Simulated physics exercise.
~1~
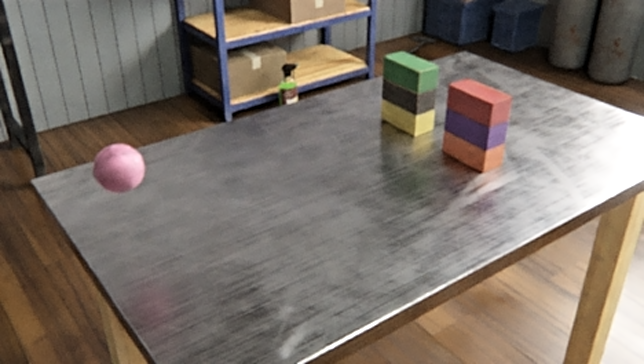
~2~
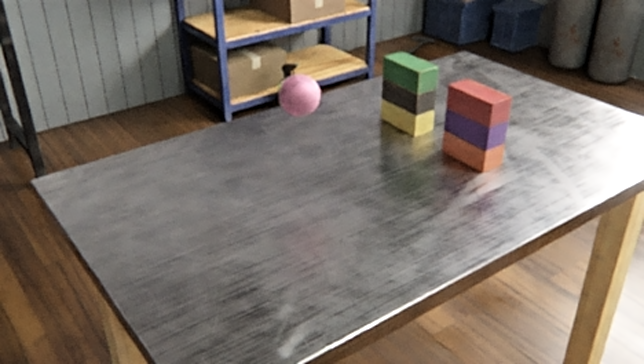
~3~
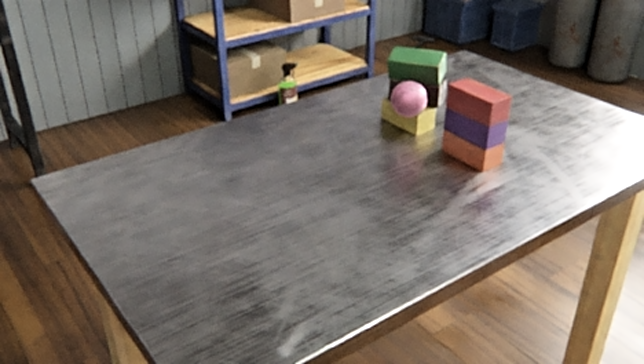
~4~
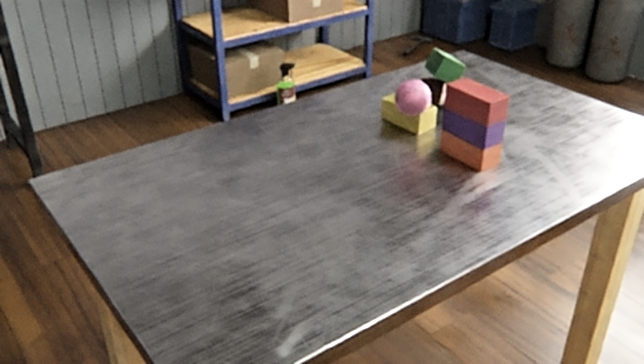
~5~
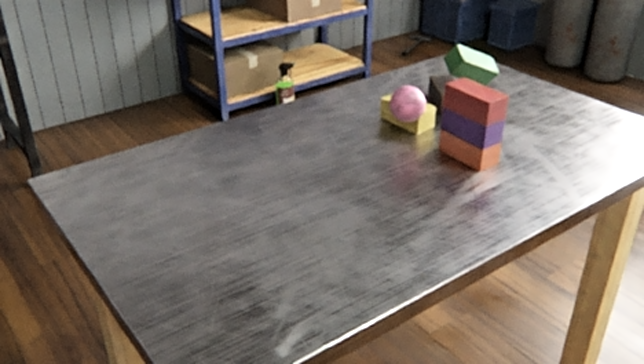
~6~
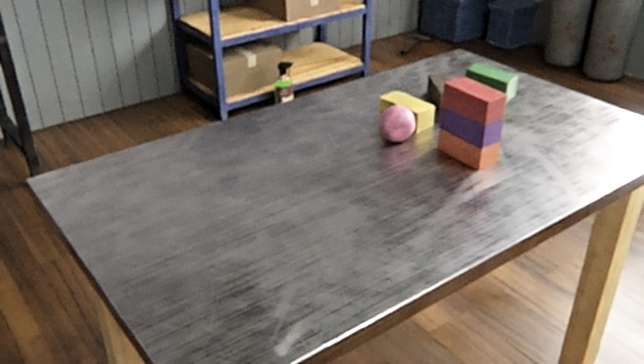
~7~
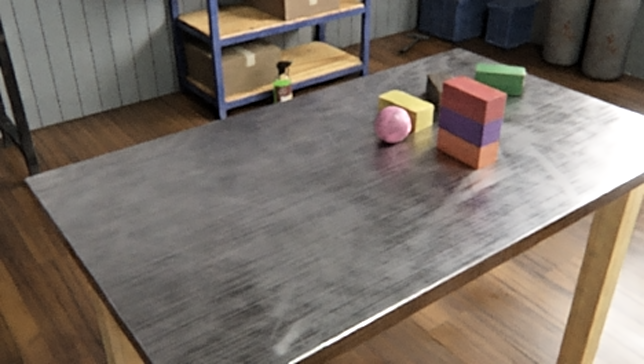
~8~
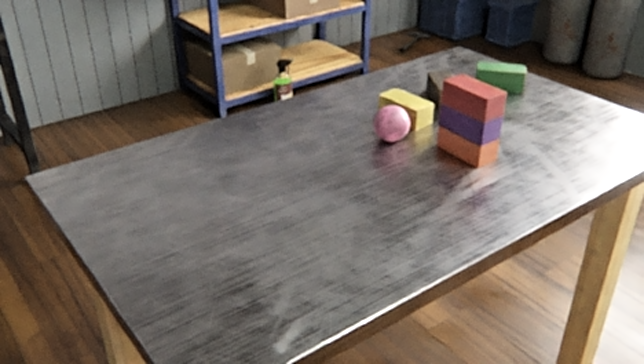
A metal-topped table held two stacks of coloured blocks as a pink ball flew in from the left and hit the farther stack, knocking its green and black blocks rightward; the green one ended on its side, while the nearer stack stayed standing.
